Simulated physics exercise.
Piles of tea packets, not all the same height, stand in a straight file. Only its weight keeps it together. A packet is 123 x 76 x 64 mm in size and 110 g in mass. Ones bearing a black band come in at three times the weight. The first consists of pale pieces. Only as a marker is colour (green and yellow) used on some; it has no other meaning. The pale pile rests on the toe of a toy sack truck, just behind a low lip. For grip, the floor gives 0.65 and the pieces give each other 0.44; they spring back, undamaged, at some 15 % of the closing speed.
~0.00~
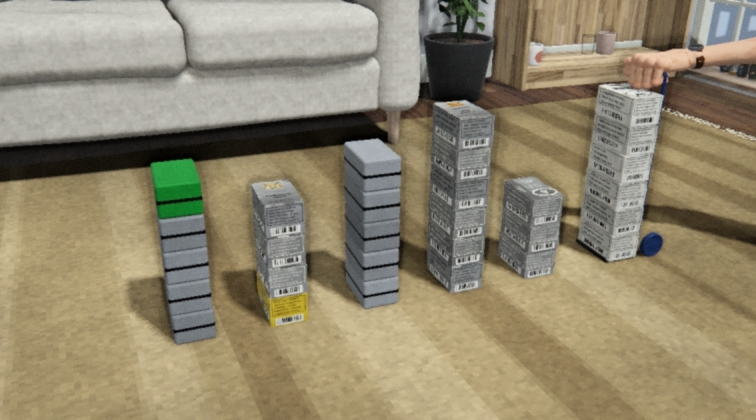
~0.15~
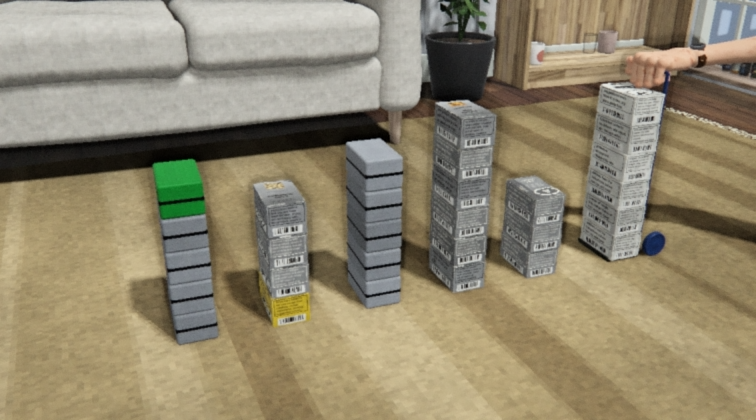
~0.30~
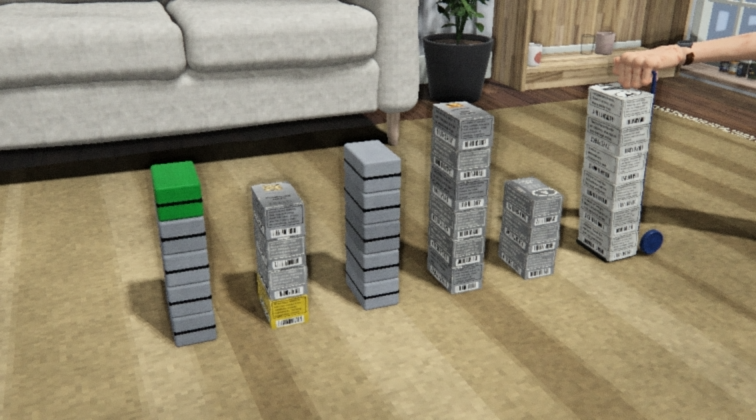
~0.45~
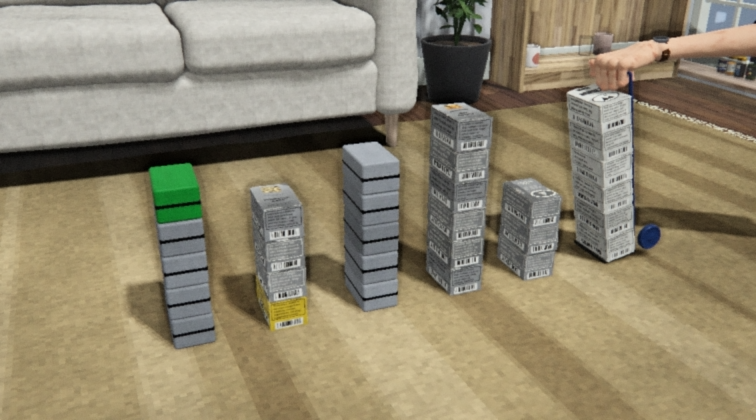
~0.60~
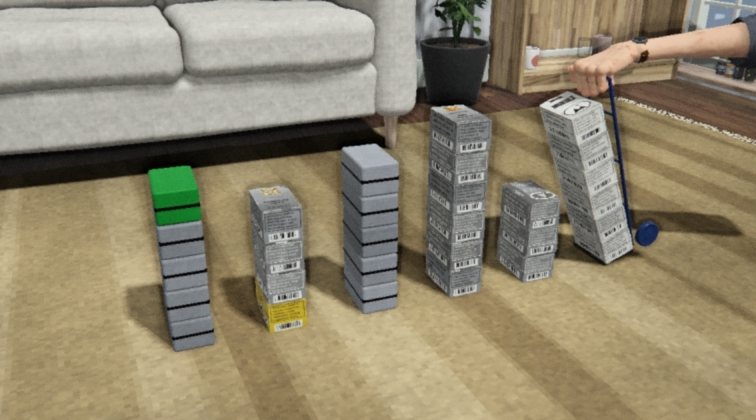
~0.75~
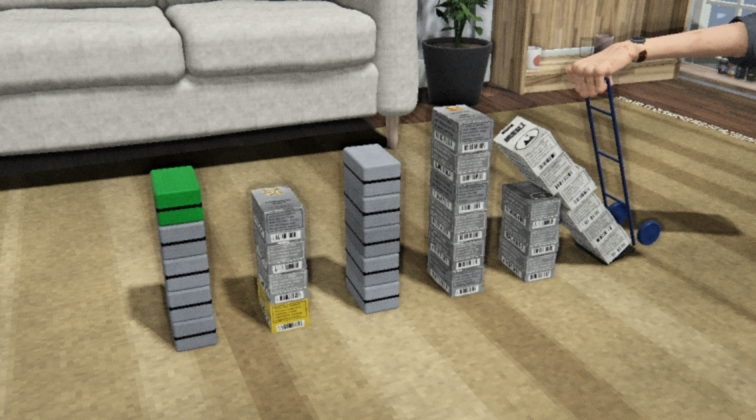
The footage shows a row of packet stacks on a striped rug as a hand at the right tilts a small blue sack truck to the left, and the pale stack on it leans over toward the short stack beside it.
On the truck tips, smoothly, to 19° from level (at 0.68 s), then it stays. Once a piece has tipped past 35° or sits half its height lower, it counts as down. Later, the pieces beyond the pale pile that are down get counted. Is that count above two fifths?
No, it is below two fifths.
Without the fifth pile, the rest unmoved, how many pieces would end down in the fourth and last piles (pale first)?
The fourth pile would have 0 down and the last pile 0.
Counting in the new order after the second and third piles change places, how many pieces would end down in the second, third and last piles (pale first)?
Second 6, third 0, last 0.
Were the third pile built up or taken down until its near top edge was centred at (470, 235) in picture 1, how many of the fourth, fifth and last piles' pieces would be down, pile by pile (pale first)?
Counts down - fourth: 0; fifth: 0; last: 0.
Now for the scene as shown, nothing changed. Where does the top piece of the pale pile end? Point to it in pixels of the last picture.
End position: Near (491, 192) px.
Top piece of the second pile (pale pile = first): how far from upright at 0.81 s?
It leans around 0°.
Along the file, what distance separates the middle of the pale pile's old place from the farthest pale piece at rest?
Distance: Near 32 cm.
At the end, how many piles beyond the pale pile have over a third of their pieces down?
All told, the figure is 0.
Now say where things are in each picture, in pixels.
In the first picture (places mark the middle of the side facing us), truck frame 0° forward; green packet (180, 201); yellow packet (290, 311); the rest undisturbed.
The second picture shows truck frame 0° forward; green packet (182, 201).
The third picture shows truck frame 4° forward, top of the pale pile leaning 4°; green packet (180, 203); the rest undisturbed.
The fourth picture shows truck frame (631, 112) 11° forward, top of the pale pile leaning 12°; green packet (178, 205); the rest undisturbed.
The fifth picture shows truck frame (615, 115) 18° forward, top of the pale pile leaning 21°; green packet (178, 208); the rest undisturbed.
The sixth picture shows truck frame (613, 116) 19° forward, top of the pale pile leaning 40°; green packet (180, 208); yellow packet (290, 317); the rest undisturbed.
After 0.81 s, 6 of the pale pile down; none of the 23 other packets down, 1 disturbed.
After 0.86 s, 5 of the pale pile down; none of the 23 other packets down, 4 disturbed.
After 1.58 s, 6 of the pale pile down; none of the 23 other packets down, 4 disturbed.
At rest (2.1 s), 6 of the pale pile down; none of the 23 other packets down, 4 disturbed; yellow packet unmoved; green packet unmoved. That is 0 per cent. As the last picture would show them, middles, yellow packet near (282, 302), green packet near (176, 195).
